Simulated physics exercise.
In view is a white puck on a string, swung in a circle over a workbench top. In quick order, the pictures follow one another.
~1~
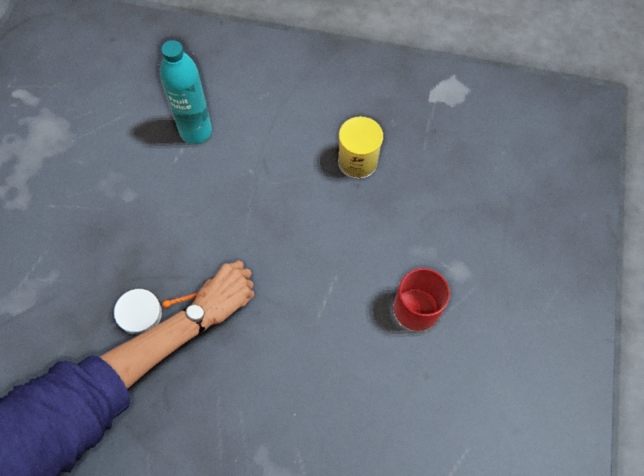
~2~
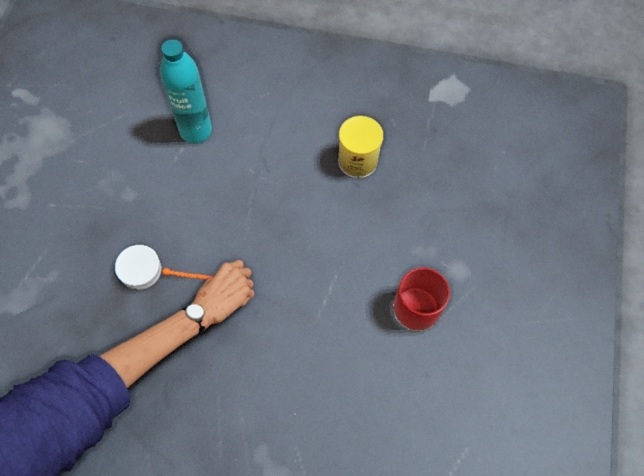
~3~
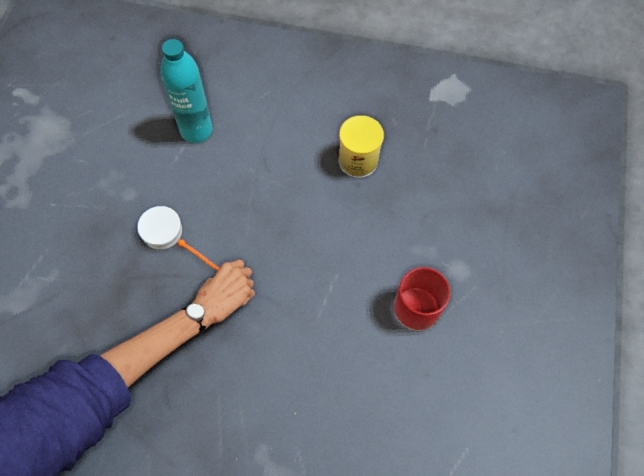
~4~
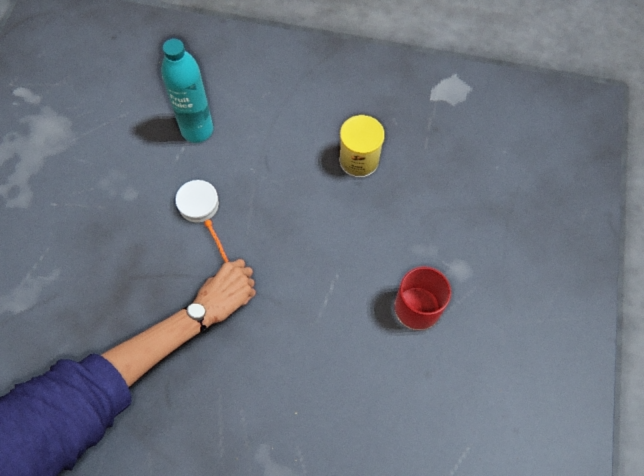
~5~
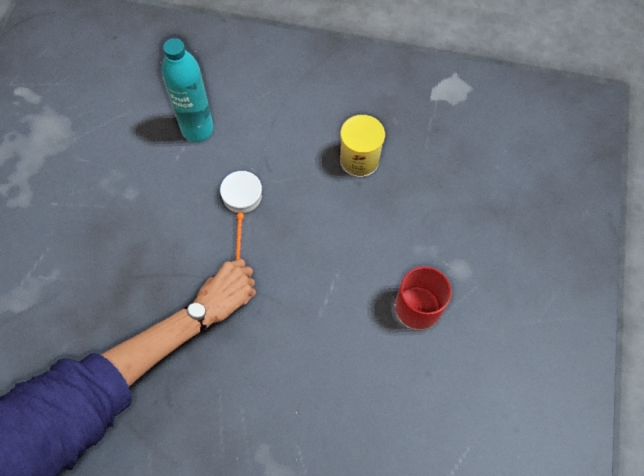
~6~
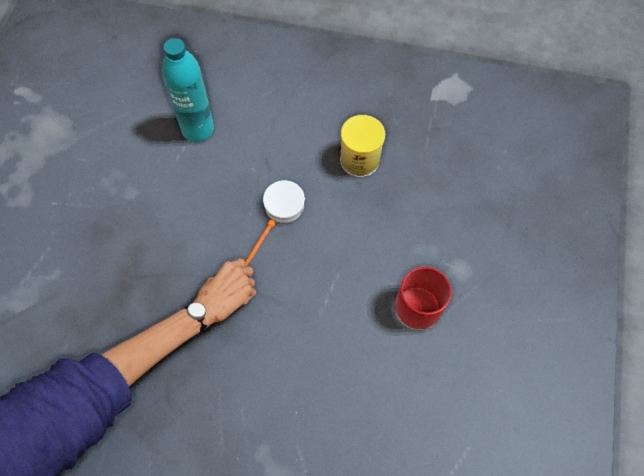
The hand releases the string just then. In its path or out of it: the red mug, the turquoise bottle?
Red mug: In its path; turquoise bottle: Out of its path.
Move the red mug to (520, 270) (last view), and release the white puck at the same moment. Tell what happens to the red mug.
Placed so, it remains clear.
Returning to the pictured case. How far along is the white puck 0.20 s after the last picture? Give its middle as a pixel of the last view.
Roughly at (417, 289).
Then, 0.08 s later than the last view, puck near (354, 250).
Then, 0.20 s later than the last view, puck near (417, 289); red mug pushed aside.
Finally, puck near (441, 299); red mug pushed aside. The red mug gets hit and the turquoise bottle escapes it.
